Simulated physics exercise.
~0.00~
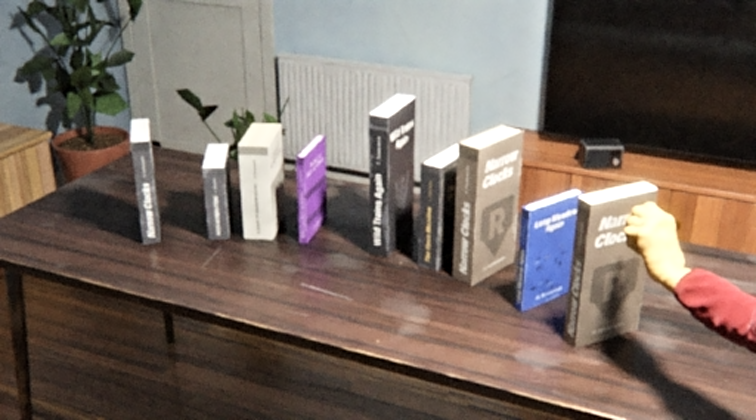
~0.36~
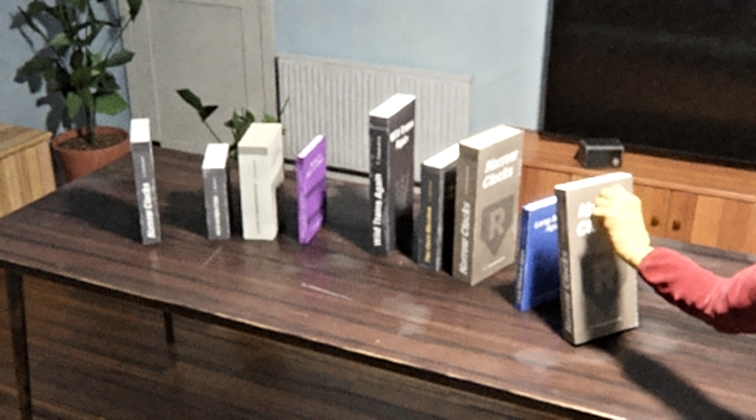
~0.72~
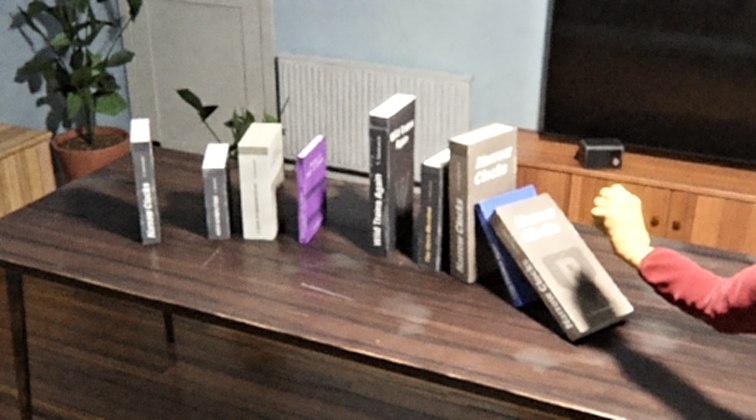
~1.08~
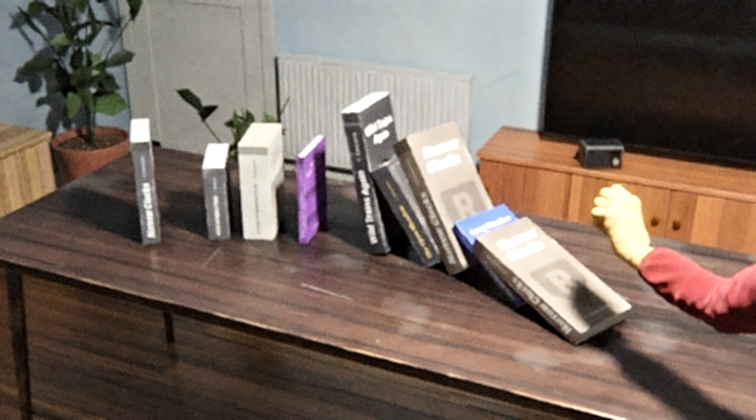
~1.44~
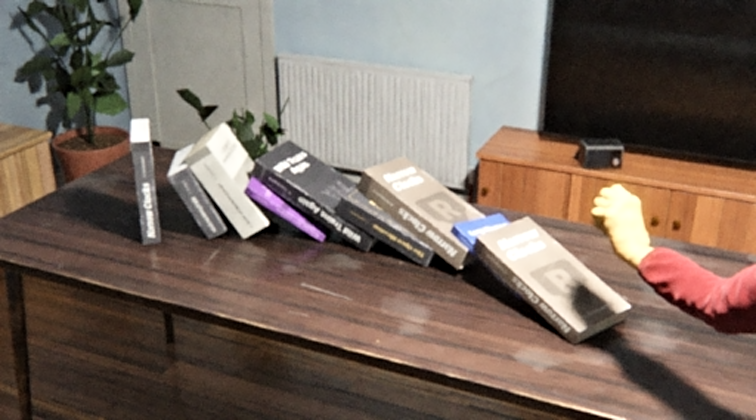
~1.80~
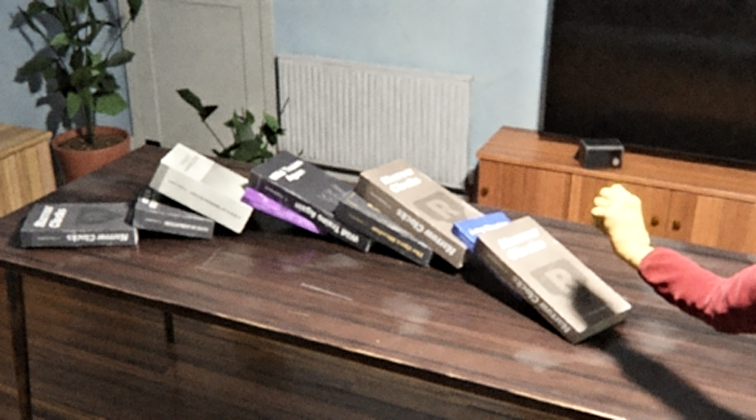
Nine hardback books toppling one after another across a dark table after a yellow-gloved hand tips the rightmost, leaving none upright.
